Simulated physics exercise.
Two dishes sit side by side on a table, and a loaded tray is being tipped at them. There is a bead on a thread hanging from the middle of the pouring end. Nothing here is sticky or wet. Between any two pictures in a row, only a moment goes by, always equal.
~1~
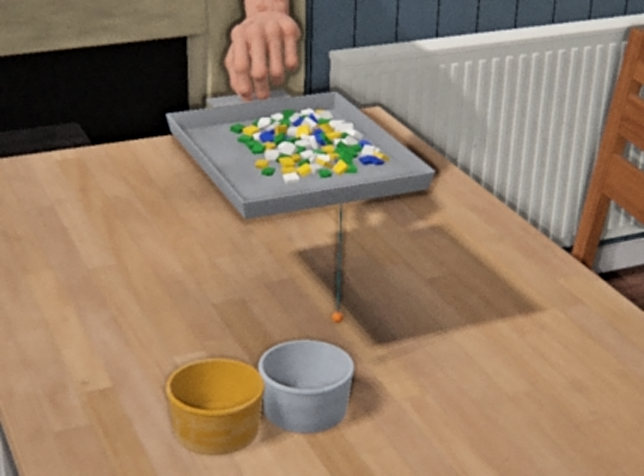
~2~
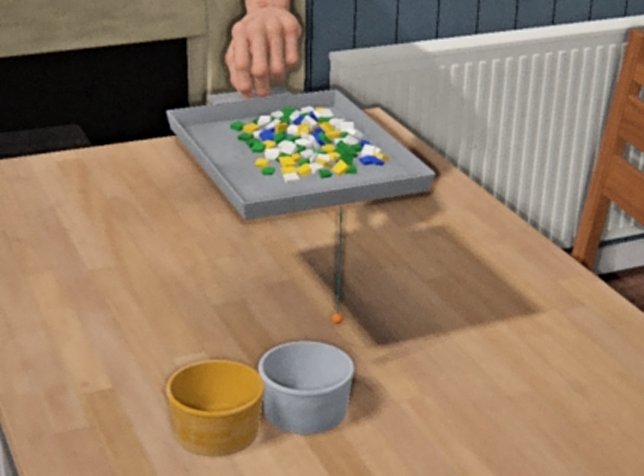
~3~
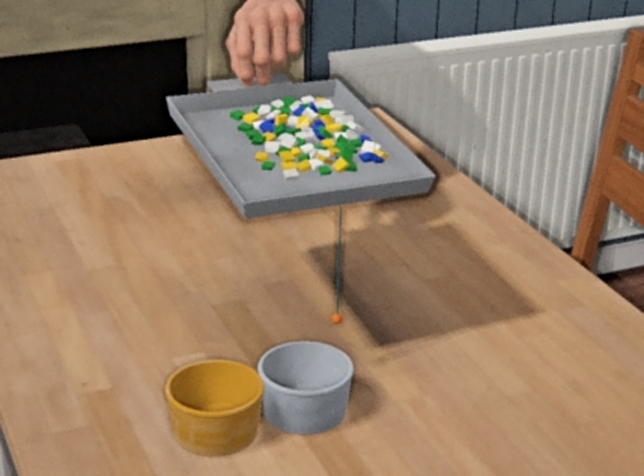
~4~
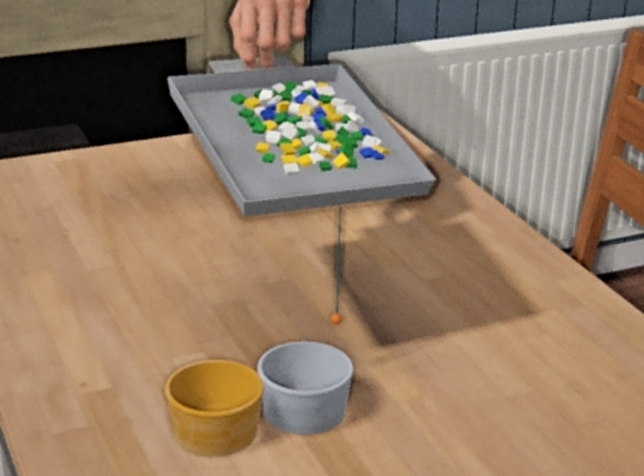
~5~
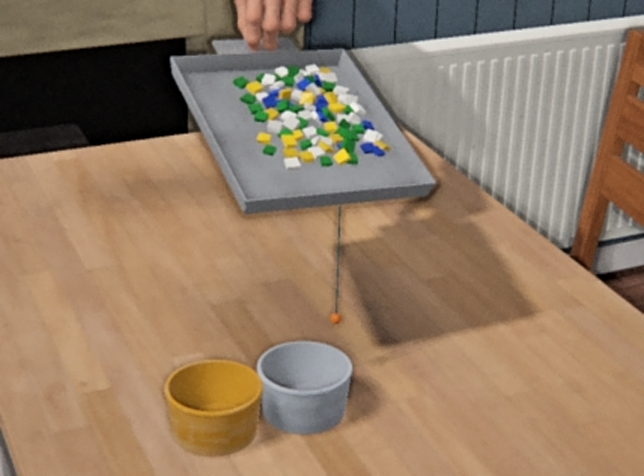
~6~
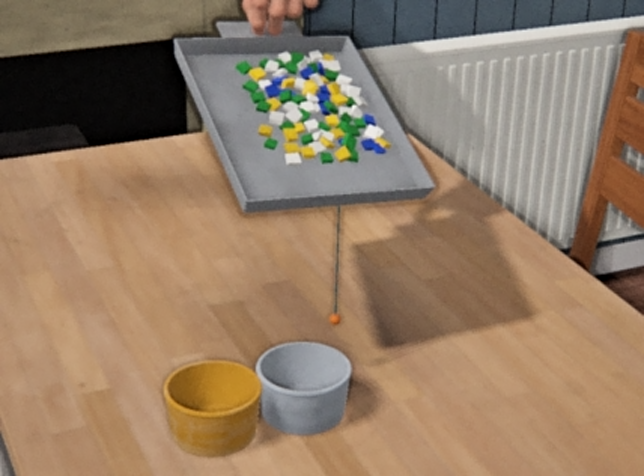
A grey tray scattered with green, white, yellow and blue tiles is held above a wooden table, seen from slightly above in a room with a white radiator and a wooden chair at right. Below it, an orange bead hangs on a thread, with a mustard dish and a pale grey dish side by side. A hand steadily raises the tray's far end while the camera stays still.
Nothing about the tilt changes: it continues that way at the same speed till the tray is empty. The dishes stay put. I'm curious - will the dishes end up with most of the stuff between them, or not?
No, less than half of it.
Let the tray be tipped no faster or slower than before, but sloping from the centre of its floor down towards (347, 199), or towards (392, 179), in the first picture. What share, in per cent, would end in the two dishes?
In order: About 10, then 0 percent.
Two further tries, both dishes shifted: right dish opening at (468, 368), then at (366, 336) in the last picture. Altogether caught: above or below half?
At place one a lesser share; at place two a lesser share.
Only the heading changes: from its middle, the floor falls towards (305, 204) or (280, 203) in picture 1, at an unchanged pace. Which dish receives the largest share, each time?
Well, at the first place the right-side one, and at the second the right-side one.
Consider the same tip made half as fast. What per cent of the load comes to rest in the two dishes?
About 0 per cent.
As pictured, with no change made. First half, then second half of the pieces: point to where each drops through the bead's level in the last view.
It passes near (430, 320) first and then near (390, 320).
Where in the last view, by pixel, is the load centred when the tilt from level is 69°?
Around (393, 188).
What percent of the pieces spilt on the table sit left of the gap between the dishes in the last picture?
That's about 0 per cent of the spill.
Just after the last frame, tray tipped steeply; almost all on the tray; about a tenth in the air.
A moment on, tray tipped past a quarter turn; roughly a third on the tray; roughly half outside both; about a tenth in the air.
Further on, tray tipped past a quarter turn; just a few in the right dish; almost all outside both.
When it is over, tray tipped past a quarter turn; not one in the left dish; just a few in the right dish; almost all outside both.
